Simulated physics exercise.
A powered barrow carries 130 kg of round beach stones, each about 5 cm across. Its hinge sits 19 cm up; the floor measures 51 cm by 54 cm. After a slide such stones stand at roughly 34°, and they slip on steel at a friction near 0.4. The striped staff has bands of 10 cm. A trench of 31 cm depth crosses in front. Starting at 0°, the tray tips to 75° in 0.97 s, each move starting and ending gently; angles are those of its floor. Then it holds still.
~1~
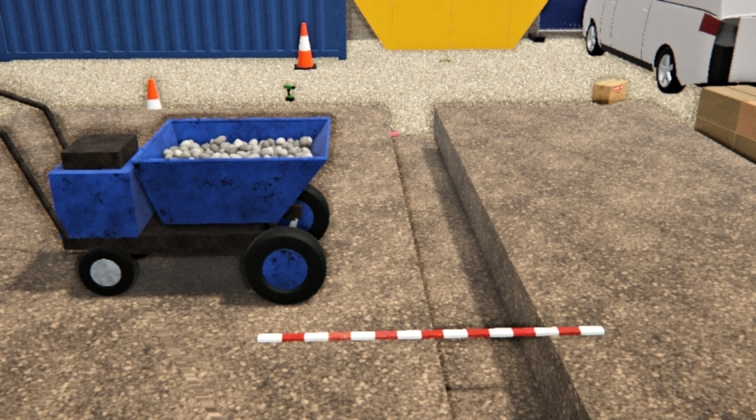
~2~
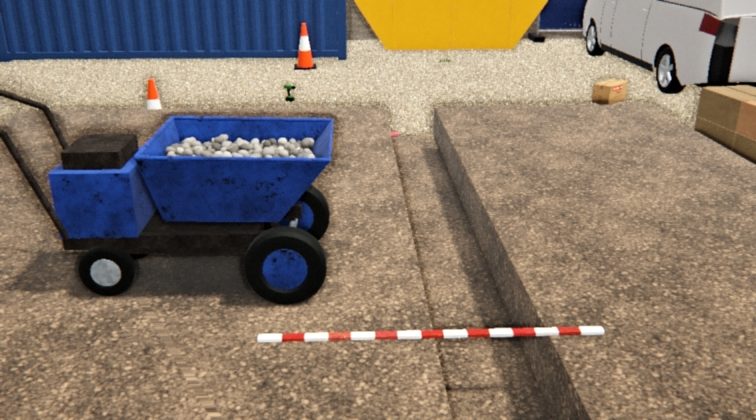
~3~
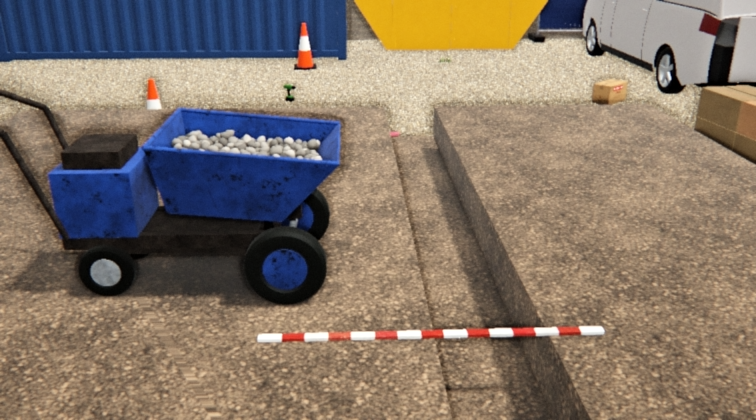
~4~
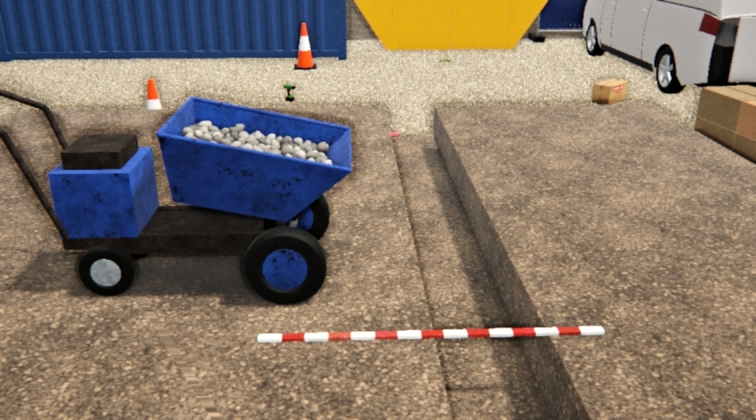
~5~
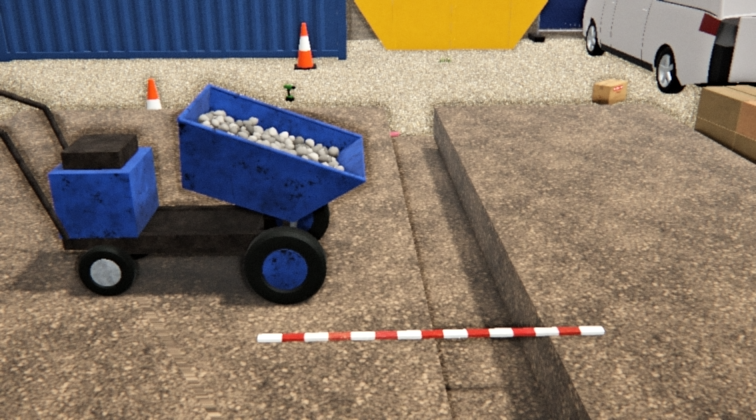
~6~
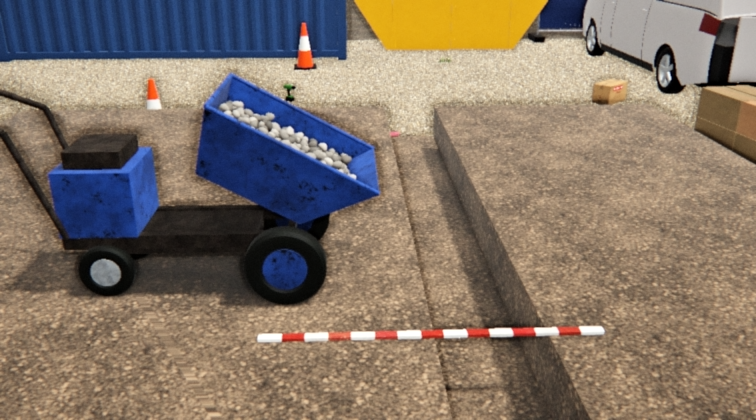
Blue tray of rounded stones on a powered barrow tilting gradually towards the right, its back end rising beside a trench.
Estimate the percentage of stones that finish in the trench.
Some 100 per cent of it.
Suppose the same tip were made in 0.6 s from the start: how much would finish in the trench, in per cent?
It would be near 100 per cent.
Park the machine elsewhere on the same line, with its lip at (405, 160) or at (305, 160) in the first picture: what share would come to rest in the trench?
About 70 and 75 per cent.
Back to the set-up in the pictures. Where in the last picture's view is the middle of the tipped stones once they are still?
Near (468, 310).
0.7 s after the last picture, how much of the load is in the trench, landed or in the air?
Some 40 per cent.
Then, 0.3 s after the last picture the floor is at 64°, 100 % in the tray; the foremost stones are at (404, 231).
Then, 0.7 s after the last picture the floor is at 75°, 55 % in the tray, 3 % short of the trench, 42 % in the trench; the foremost stones are at (500, 324).
Then, 1.0 s after the last picture the floor is at 75°, 14 % in the tray, 2 % short of the trench, 84 % in the trench; the foremost stones are at (508, 303).
Then, 3.0 s after the last picture the floor is at 75°, 0 % in the tray, 100 % in the trench; the foremost stones are at (505, 300).
